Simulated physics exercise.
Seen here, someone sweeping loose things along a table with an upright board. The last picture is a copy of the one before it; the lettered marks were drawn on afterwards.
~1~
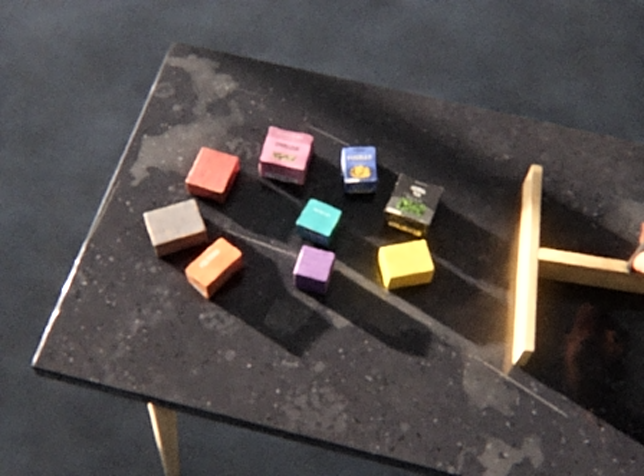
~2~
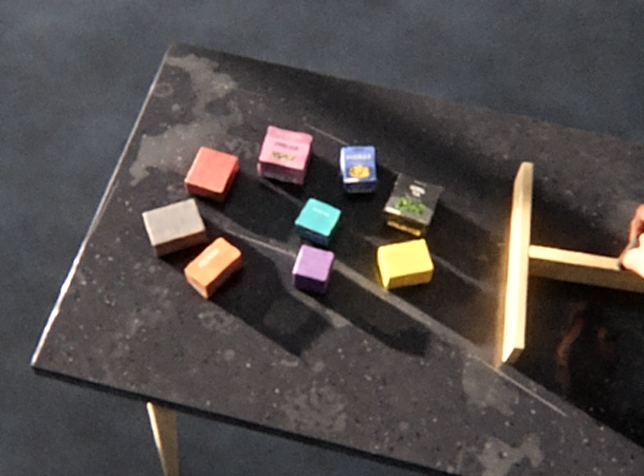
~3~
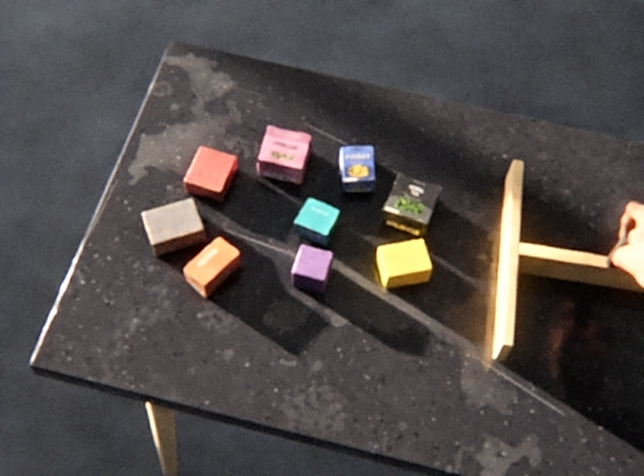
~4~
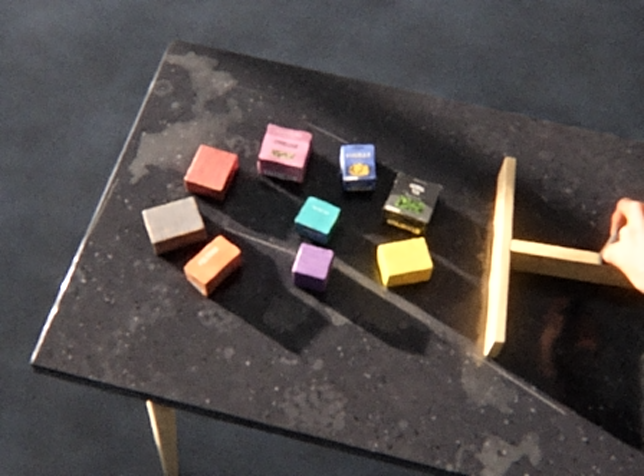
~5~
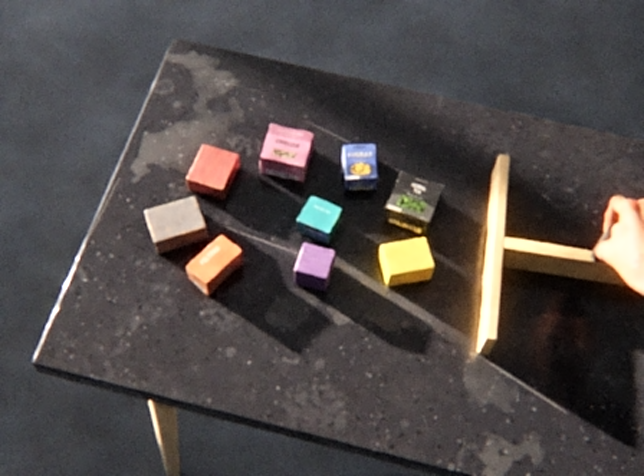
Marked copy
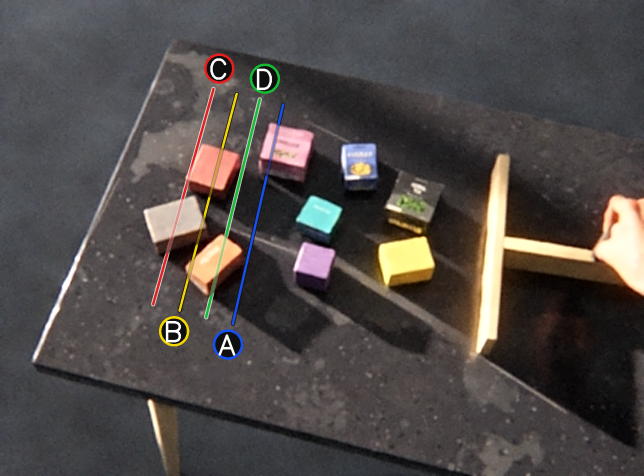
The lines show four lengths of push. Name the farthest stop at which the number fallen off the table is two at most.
Line C.
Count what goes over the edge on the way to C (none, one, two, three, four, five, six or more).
By then, one.
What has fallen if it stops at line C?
The red block.
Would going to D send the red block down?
No.
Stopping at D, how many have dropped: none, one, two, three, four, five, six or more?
The count is none.
On the copy, A at (260, 207); B at (210, 195); C at (185, 189); D at (235, 201).
On C. First, board (385, 215); blue packet (338, 156); purple block (309, 268).
Then, board (274, 189); red block (186, 168); pink packet (216, 134).
Finally, board (187, 169); red block over the edge; pink packet (135, 115); one fallen.
By contrast, A is within the limit but short; B is within the limit but short; D is within the limit but short.
